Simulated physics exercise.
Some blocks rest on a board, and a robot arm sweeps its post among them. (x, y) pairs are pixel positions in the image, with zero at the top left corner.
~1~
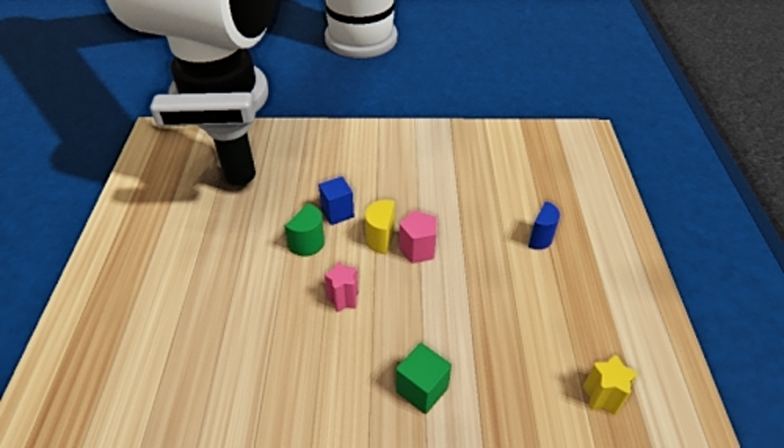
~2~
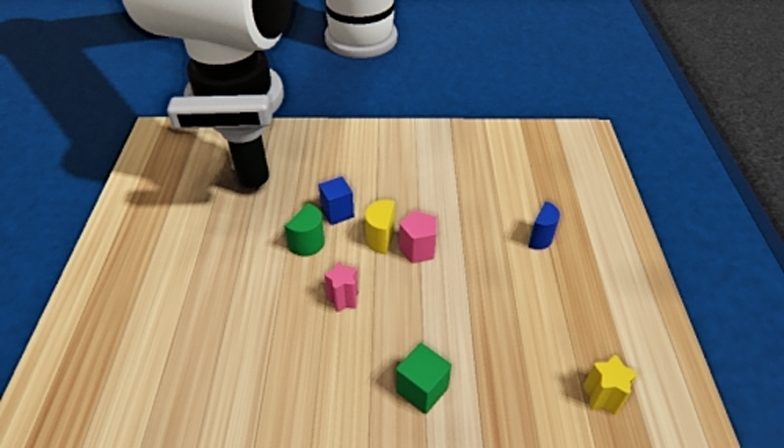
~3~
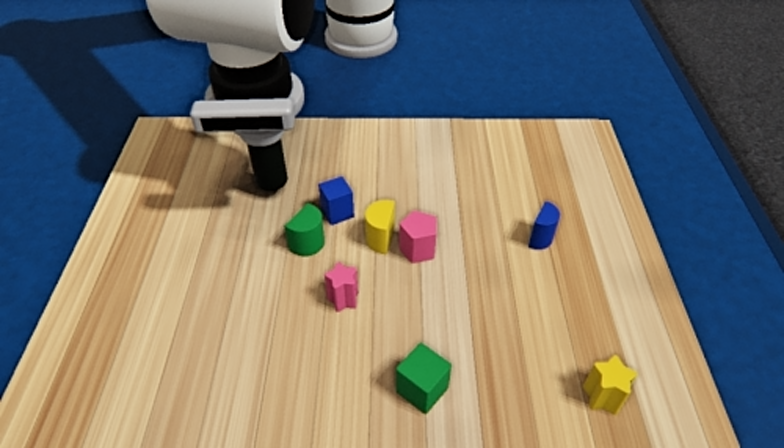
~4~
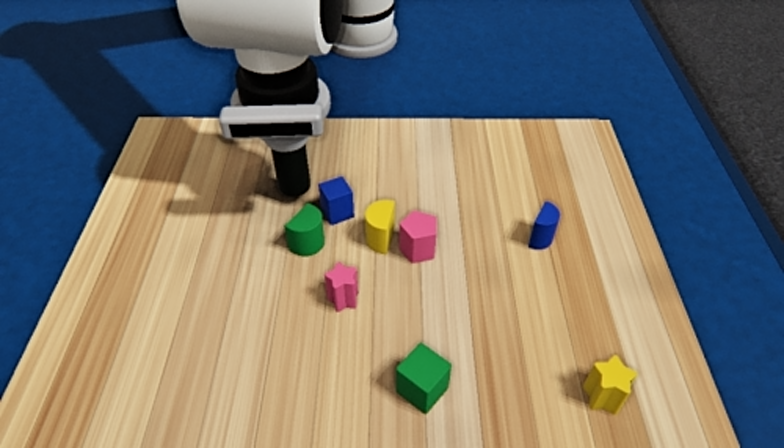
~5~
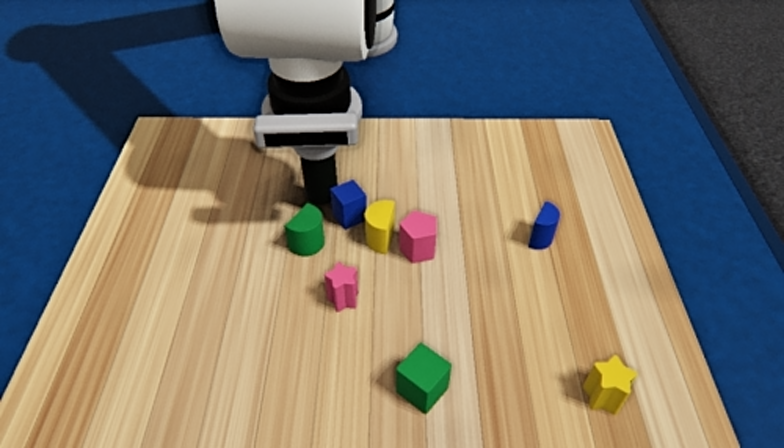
The robot arm sweeps its post right across the board and nudges the blue block slightly.
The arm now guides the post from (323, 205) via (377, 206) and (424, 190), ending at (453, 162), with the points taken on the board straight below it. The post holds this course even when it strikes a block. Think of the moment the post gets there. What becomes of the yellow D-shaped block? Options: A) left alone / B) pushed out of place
B: Pushed out of place.
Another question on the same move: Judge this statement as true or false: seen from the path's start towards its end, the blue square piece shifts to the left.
False
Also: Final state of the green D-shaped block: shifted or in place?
From what I can tell, it will keep its place.
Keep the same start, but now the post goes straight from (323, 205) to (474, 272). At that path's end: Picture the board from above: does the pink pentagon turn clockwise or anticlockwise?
Viewed from the top, it goes anticlockwise.
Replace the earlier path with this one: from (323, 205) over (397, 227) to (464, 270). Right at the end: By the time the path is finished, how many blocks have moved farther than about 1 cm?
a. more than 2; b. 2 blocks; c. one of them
a
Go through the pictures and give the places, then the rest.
In the first frame, tip of the post (240, 176), middles of tops, green D-shaped block (305, 218), blue square piece (335, 187), yellow D-shaped block (380, 213), pink pentagon (420, 224).
In the second frame, post (254, 178), nothing pushed.
In the third frame, post (272, 182), nothing pushed.
In the fourth frame, post (295, 187), nothing pushed.
In the fifth frame, post (322, 195), green D-shaped block (305, 218), blue square piece (348, 191), yellow D-shaped block (380, 213), pink pentagon (420, 224).
The first path, step by step. One third of the way, post (378, 196); blue square piece (388, 201), turned 25° clockwise; yellow D-shaped block (391, 223), turned 20° clockwise; pink pentagon (422, 226).
Two thirds of the way, post (425, 180); blue square piece (388, 200), turned 25° clockwise; yellow D-shaped block (391, 223), turned 20° clockwise; pink pentagon (423, 226).
At the end, post (454, 153); green D-shaped block unmoved; blue square piece (388, 200), turned 25° clockwise; yellow D-shaped block (391, 223), turned 20° clockwise; pink pentagon (423, 226).
